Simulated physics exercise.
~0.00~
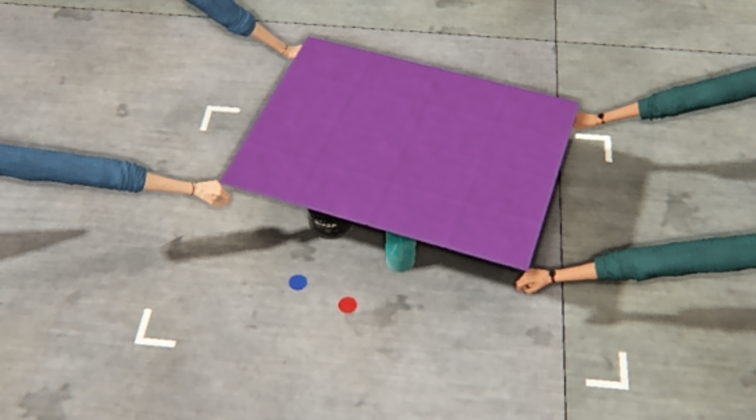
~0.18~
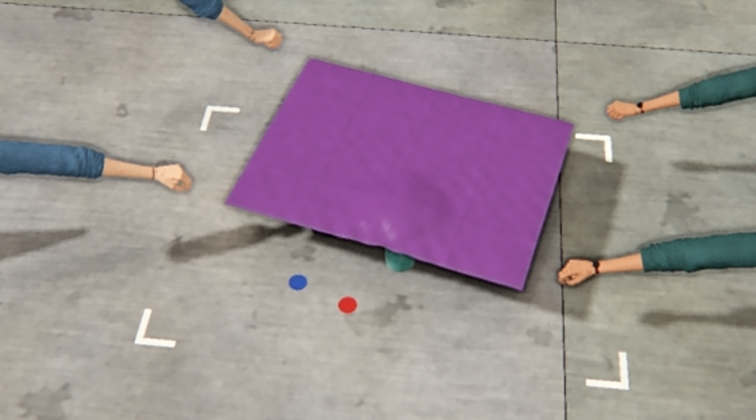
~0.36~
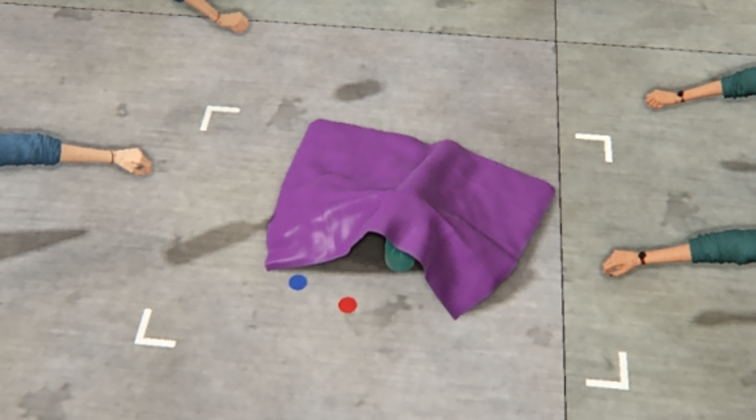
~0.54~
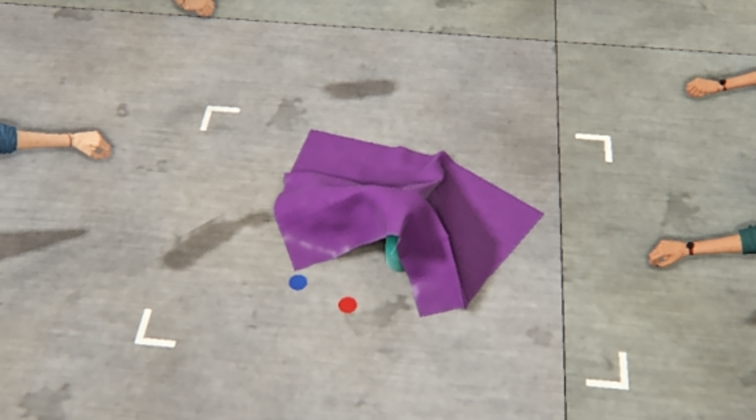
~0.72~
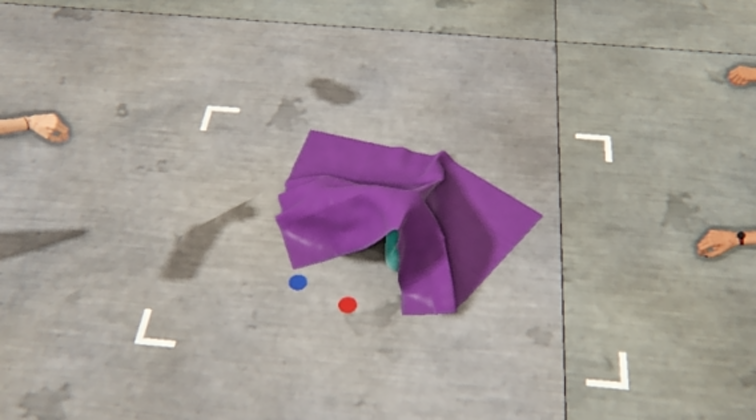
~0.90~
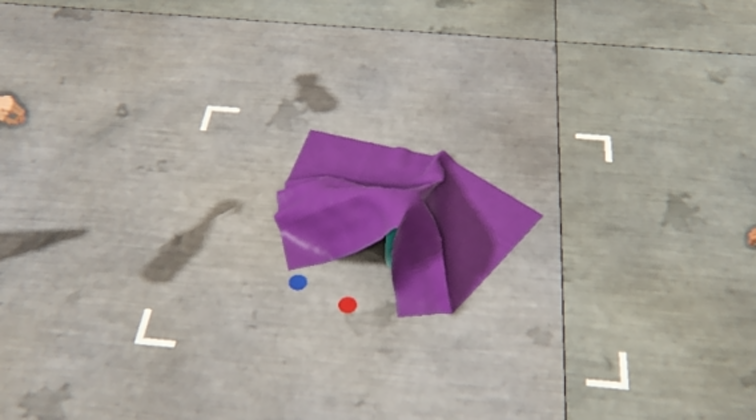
A purple tarp held flat by four hands drops as they let go and withdraw, crumpling over a dark object and a teal one on the concrete, and settles in folds with a sliver of teal showing, while the nearby blue and red discs stay uncovered.
